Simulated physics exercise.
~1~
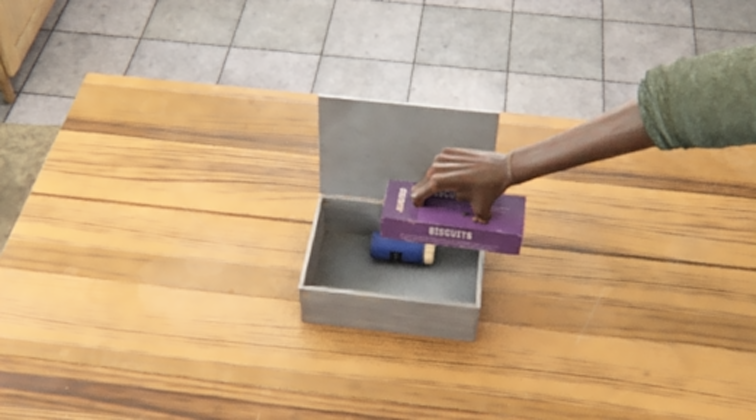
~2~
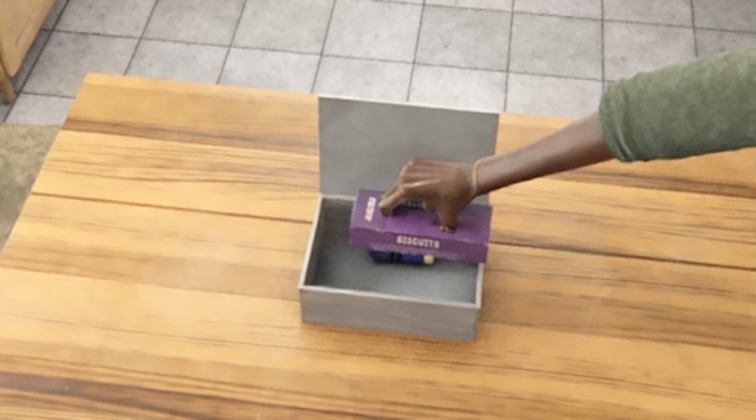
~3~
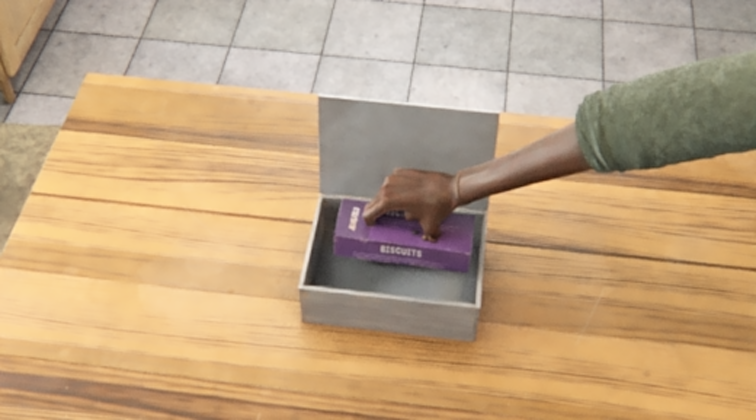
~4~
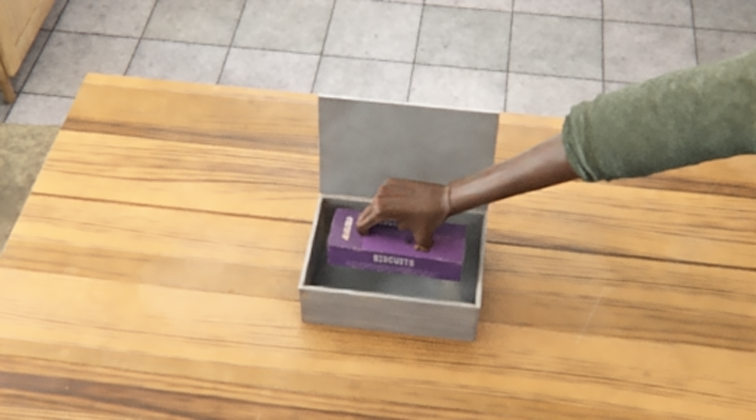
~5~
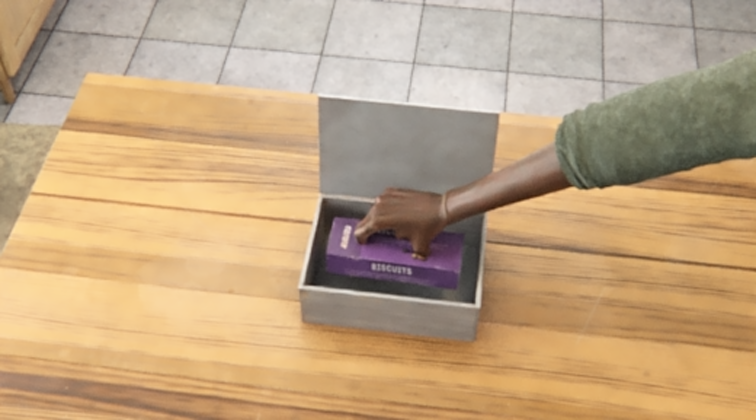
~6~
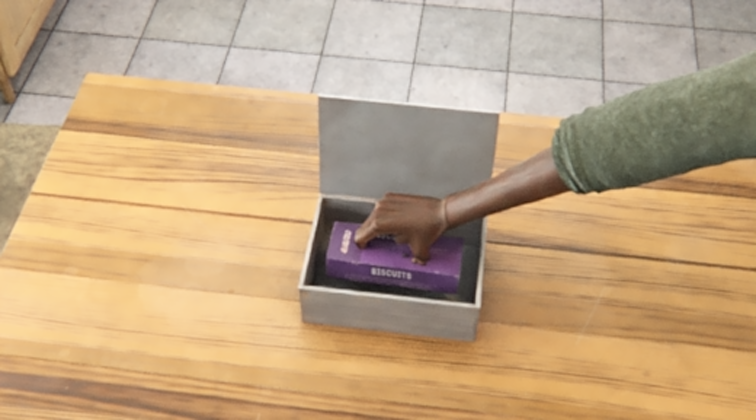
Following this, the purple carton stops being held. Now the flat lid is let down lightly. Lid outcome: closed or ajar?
Sits flush.
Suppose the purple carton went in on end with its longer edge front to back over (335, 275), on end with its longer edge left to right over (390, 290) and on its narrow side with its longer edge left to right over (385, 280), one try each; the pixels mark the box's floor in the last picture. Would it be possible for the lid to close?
So, one: It remains raised; two: It remains raised; three: It drops fully.
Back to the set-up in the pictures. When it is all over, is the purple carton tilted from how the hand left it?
Once everything settles, it keeps its original angle.
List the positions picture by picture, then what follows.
On its way; purple carton (453, 217); blue shaker (403, 248), in the first frame.
On its way; purple carton (422, 226), in the second frame.
On its way; purple carton (405, 235), in the third frame.
On its way; purple carton (397, 244), in the fourth frame.
On its way; purple carton (395, 253), in the fifth frame.
Put in, still held; purple carton (395, 258), in the sixth frame.
Then, 1.20 s past the last view, lid starting down; purple carton displaced a little near (394, 278).
Then, 1.90 s past the last view, lid 35° above the rim; purple carton displaced a little near (394, 278).
Finally, lid shut; moved from the start, purple carton; blue shaker still in place. Final places as the last picture's camera would see them, purple carton near (394, 278).
